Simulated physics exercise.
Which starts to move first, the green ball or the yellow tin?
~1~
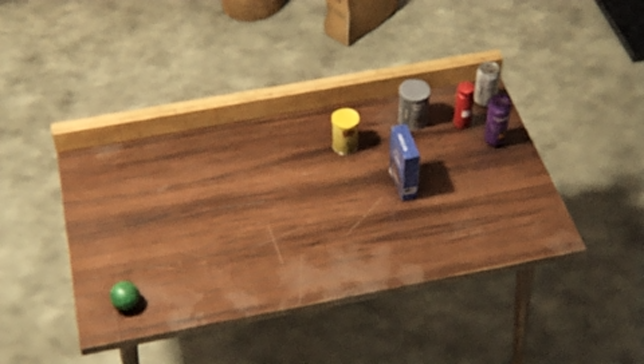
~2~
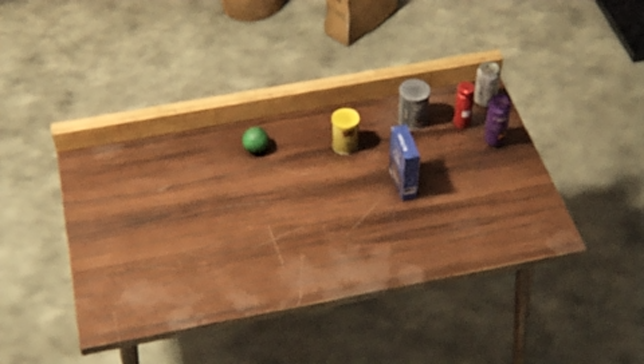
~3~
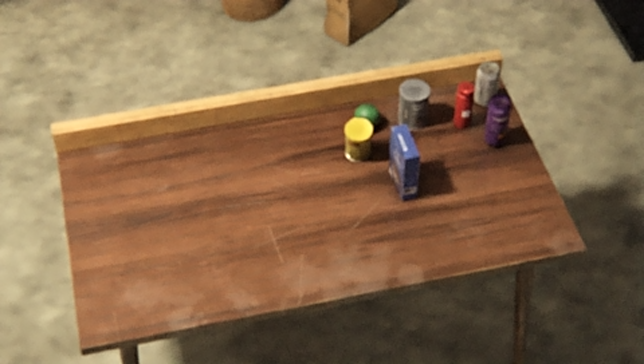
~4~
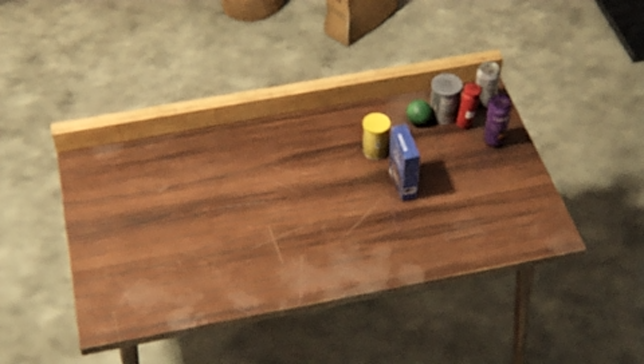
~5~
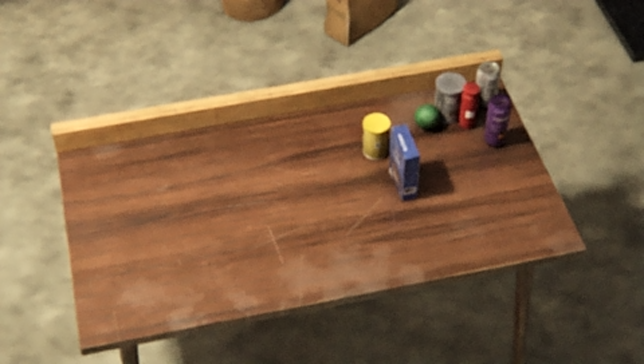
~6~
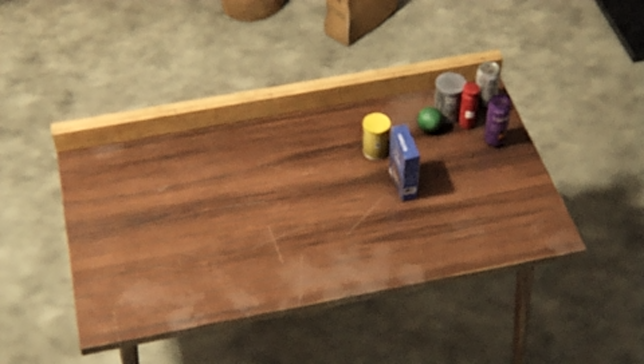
The green ball starts to move first. The yellow tin stays in place until the ball has crossed the table and come up beside it.
